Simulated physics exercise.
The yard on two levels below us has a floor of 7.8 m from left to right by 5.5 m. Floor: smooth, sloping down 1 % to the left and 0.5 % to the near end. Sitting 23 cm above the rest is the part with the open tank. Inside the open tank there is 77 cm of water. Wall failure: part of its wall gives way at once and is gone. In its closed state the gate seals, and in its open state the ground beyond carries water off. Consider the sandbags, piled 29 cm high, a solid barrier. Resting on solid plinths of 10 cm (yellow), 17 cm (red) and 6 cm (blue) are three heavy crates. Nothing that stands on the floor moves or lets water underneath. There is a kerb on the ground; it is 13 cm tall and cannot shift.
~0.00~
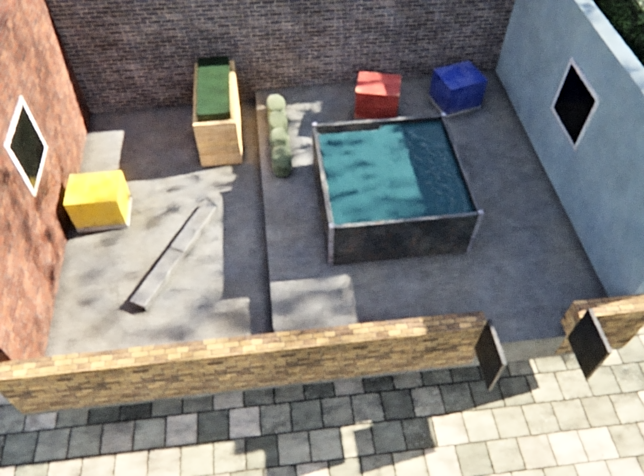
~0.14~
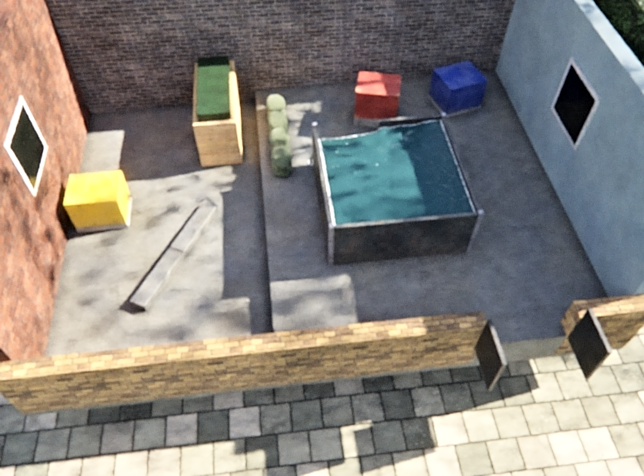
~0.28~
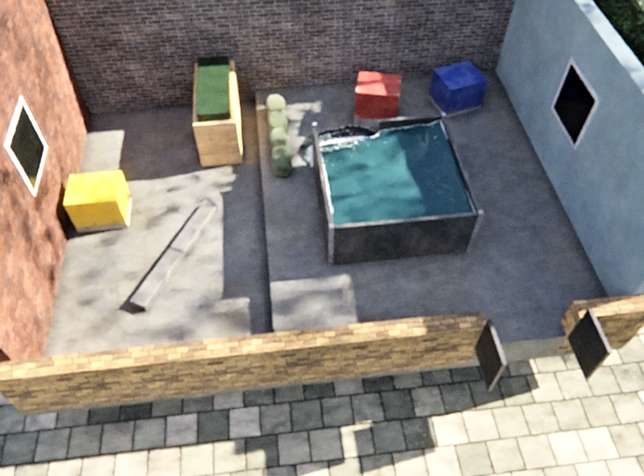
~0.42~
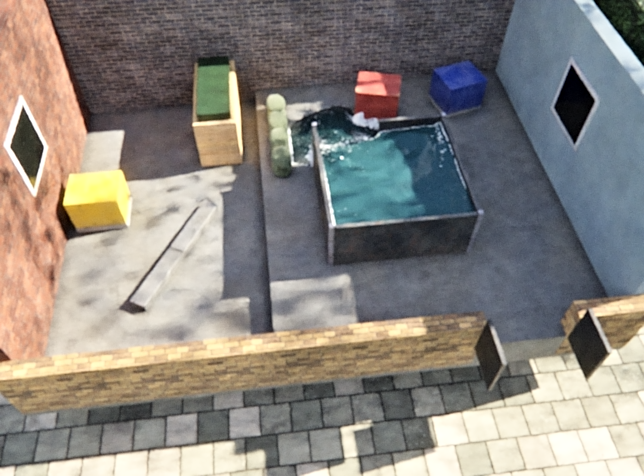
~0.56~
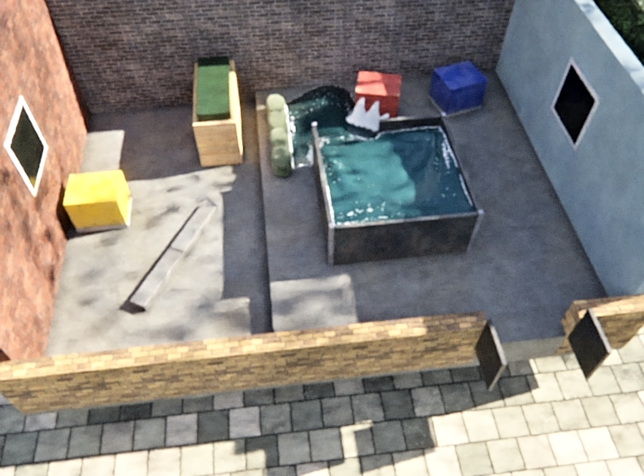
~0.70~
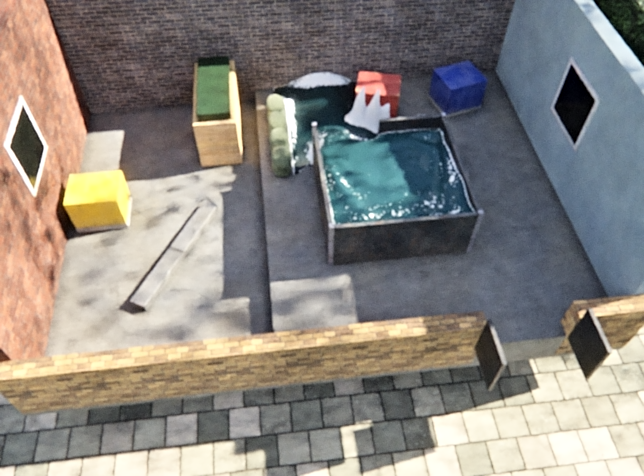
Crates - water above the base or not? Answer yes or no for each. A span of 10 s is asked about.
Yellow crate - yes; red crate - yes; blue crate - yes.
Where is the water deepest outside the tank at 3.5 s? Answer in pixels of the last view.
Around (245, 103).
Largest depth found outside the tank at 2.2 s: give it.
Around 60 centimetres deep.
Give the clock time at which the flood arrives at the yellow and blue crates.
Lab note - yellow 3.8 s / blue 0.8 s.
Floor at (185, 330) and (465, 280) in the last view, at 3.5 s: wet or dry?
Awash, then not yet touched.
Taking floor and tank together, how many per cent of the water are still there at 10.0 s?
Share still there: About 90 %.
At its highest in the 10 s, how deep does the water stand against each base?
Yellow 15, red 51, blue 23, all in cm.
After 1.4 s water covers 15 % of the floor and is deepest (58 cm) near (291, 89); yellow plinth not reached, red plinth reached, blue plinth reached.
After 2.2 s water covers 25 % of the floor and is deepest (60 cm) near (245, 103); yellow plinth not reached, red plinth reached, blue plinth reached.
After 3.5 s water covers 50 % of the floor and is deepest (48 cm) near (245, 103); yellow plinth not reached, red plinth reached, blue plinth reached.
After 6.0 s water covers 70 % of the floor and is deepest (32 cm) near (245, 103); yellow plinth reached, red plinth reached, blue plinth reached.
After 10.0 s water covers 95 % of the floor and is deepest (20 cm) near (245, 103); highest at the yellow plinth 15 cm, highest at the red plinth 51 cm, highest at the blue plinth 23 cm.
